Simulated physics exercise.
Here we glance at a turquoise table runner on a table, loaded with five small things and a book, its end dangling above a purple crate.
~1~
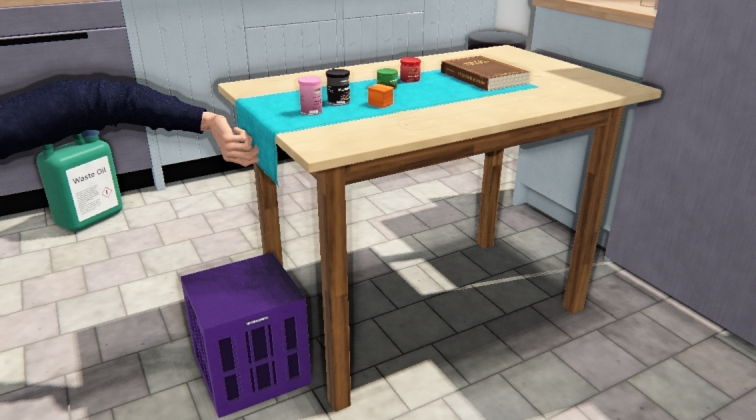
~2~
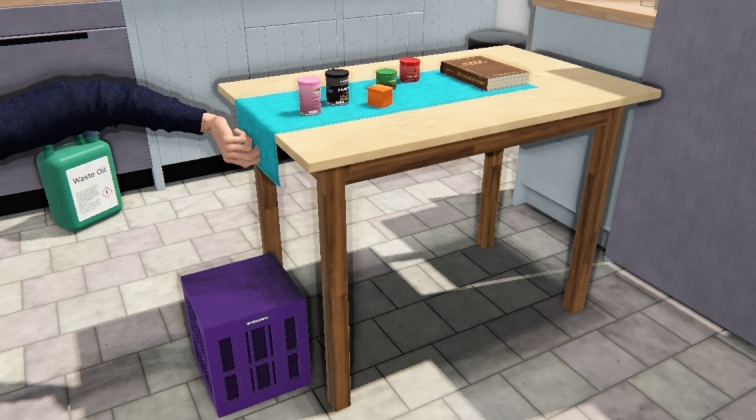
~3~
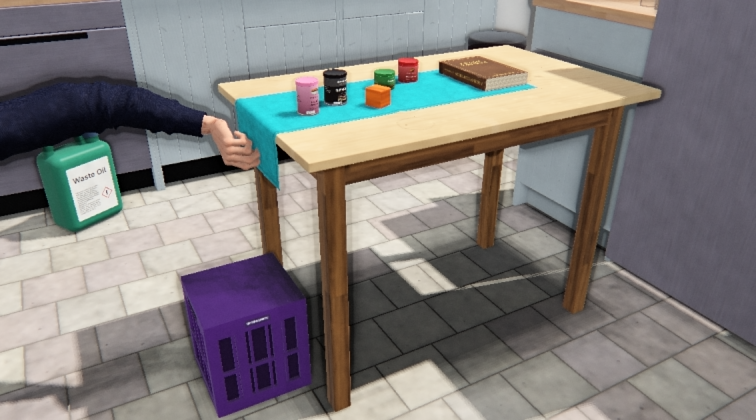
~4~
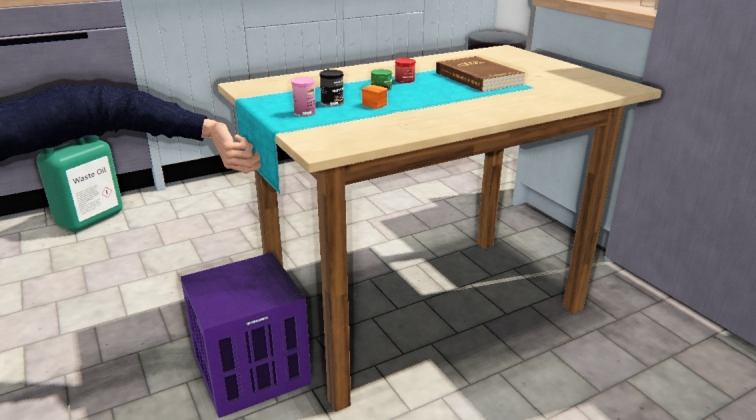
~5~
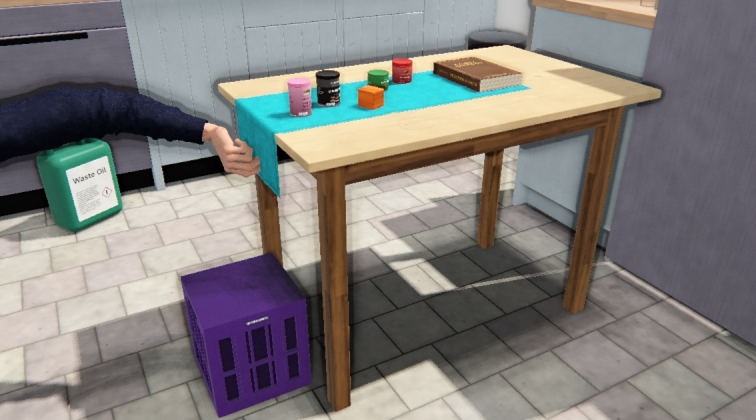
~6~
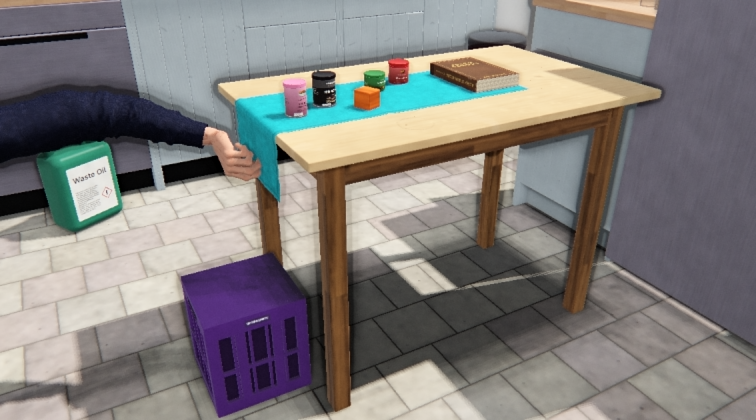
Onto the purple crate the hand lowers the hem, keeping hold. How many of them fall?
I'd say the tally of dropped things is a trio in the end.
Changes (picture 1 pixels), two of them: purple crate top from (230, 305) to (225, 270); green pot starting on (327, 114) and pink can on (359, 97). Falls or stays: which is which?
Outcome for the green pot: It is lost. Outcome for the pink can: It stays.
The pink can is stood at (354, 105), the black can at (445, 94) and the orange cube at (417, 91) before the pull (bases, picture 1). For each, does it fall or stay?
As for the pink can, it leaves the top; the black can, it holds its spot; the orange cube, it holds its spot.
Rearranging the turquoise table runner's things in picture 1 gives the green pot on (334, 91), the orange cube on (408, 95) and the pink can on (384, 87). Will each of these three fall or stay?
Result - green pot down, orange cube still up, pink can still up.
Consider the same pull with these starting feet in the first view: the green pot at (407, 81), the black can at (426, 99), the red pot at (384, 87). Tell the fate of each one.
The green pot is still on top, the black can is still on top, the red pot is still on top.
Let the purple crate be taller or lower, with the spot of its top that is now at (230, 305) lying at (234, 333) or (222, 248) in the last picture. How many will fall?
Going over the edge would be 4 and 1.
Early on, hem near (263, 241); pink can gone.
Midway, hem on the crate; pink can, black can and orange cube gone.
Finally, hem on the crate; pink can, black can and orange cube gone. Over the edge go three.
